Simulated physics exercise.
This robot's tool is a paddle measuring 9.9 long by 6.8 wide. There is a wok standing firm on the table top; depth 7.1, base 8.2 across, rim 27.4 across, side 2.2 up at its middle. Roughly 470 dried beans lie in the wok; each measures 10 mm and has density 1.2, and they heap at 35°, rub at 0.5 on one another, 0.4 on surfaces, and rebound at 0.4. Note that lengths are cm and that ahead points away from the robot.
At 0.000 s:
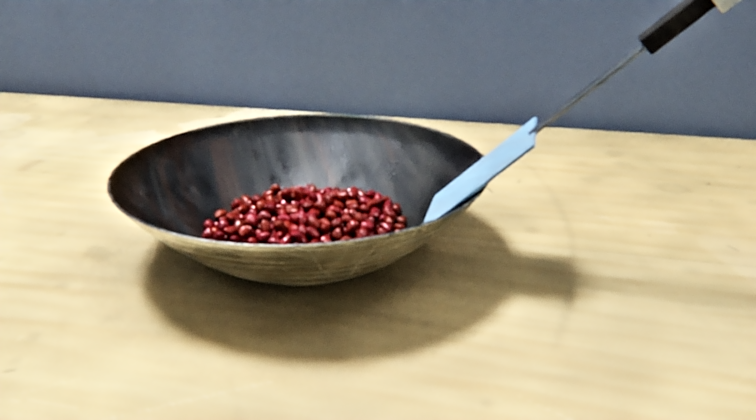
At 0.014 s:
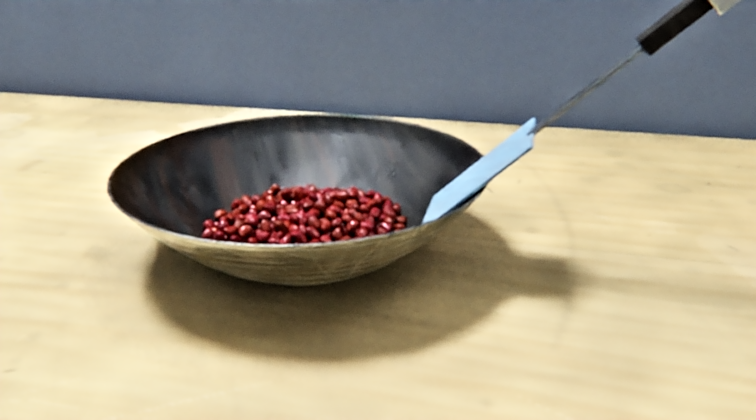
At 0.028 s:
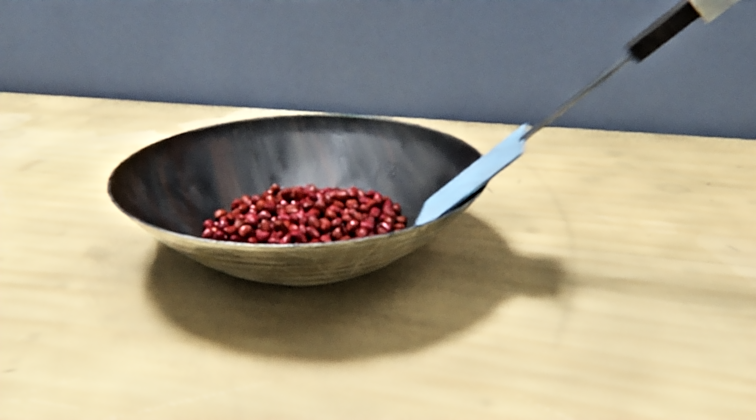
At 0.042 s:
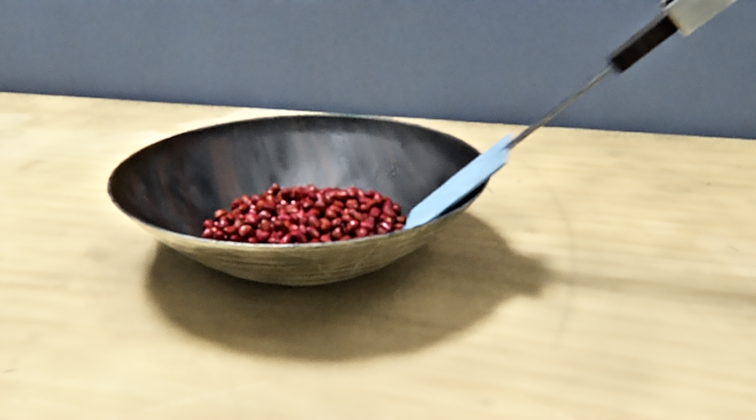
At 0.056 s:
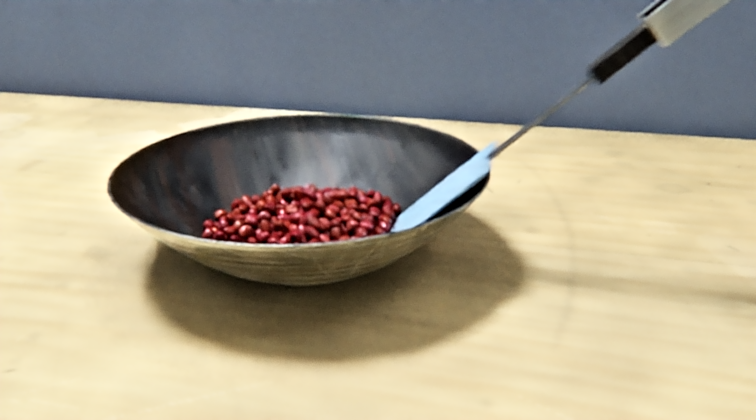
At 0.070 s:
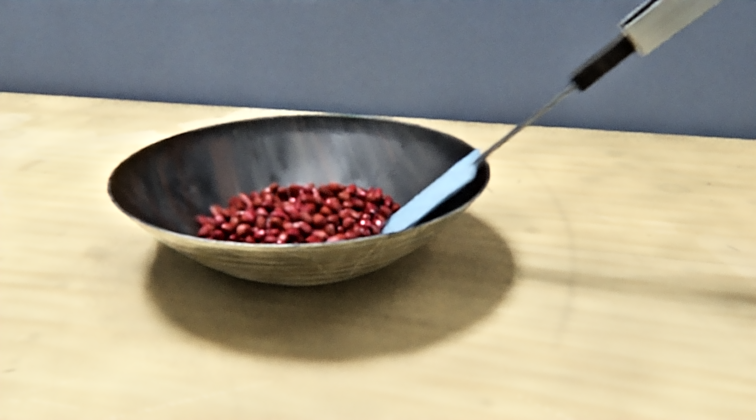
A light blue paddle on a thin rod, held by a robot arm, stays nearly still, then slides a short way down and left into a dark wok on a wooden table, slightly shifting the heaped red beans.
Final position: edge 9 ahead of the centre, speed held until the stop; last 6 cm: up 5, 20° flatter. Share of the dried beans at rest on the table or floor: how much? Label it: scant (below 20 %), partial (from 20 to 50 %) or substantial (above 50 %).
Scant (below 20 %).
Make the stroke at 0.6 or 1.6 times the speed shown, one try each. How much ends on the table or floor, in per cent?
About 5 and 35 per cent.
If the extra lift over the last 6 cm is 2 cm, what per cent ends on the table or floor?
I'd say close to 20 per cent.
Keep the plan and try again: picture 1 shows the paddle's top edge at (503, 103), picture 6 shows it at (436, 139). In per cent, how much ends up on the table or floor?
Close to 20 in a hundred.
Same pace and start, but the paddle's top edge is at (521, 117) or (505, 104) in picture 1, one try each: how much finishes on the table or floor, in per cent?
Some 20 and 20 per cent.
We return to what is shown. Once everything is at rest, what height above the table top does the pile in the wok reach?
It reaches roughly 7.0 cm.
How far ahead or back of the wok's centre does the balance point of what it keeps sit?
It sits near 4.0 centimetres ahead of centre.
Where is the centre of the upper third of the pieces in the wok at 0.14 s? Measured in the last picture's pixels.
(240, 202).
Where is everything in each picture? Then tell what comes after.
In the first picture, the paddle top edge at (535, 131), sloping 44°; upper third of the load around (310, 220), from x 210 to 400, top at y 190; 467 in the wok.
In the second picture, the paddle top edge at (534, 132), sloping 44°; upper third of the load around (310, 220), from x 210 to 400, top at y 190.
In the third picture, the paddle top edge at (524, 138), sloping 44°; upper third of the load around (310, 220), from x 210 to 400, top at y 190.
In the fourth picture, the paddle top edge at (508, 148), sloping 44°; upper third of the load around (310, 220), from x 210 to 400, top at y 190.
In the fifth picture, the paddle top edge at (492, 156), sloping 44°; upper third of the load around (310, 219), from x 210 to 395, top at y 190.
In the sixth picture, the paddle top edge at (476, 163), sloping 44°; upper third of the load around (307, 217), from x 200 to 395, top at y 190; 467 in the wok.
After 0.14 s, sloping 44°, highest piece 6 above the table; 467 in the wok.
After 0.20 s, sloping 38°, highest piece 8 above the table; 467 in the wok.
After 0.44 s, sloping 24°, highest piece 12 above the table; 403 in the wok, 28 on the table or floor, 36 on the blade or in flight.
After 1.49 s, sloping 24°, highest piece 8 above the table; 403 in the wok, 64 on the table or floor.
In the end, 403 in the wok, 64 on the table or floor. That is 14 % on the table or floor.
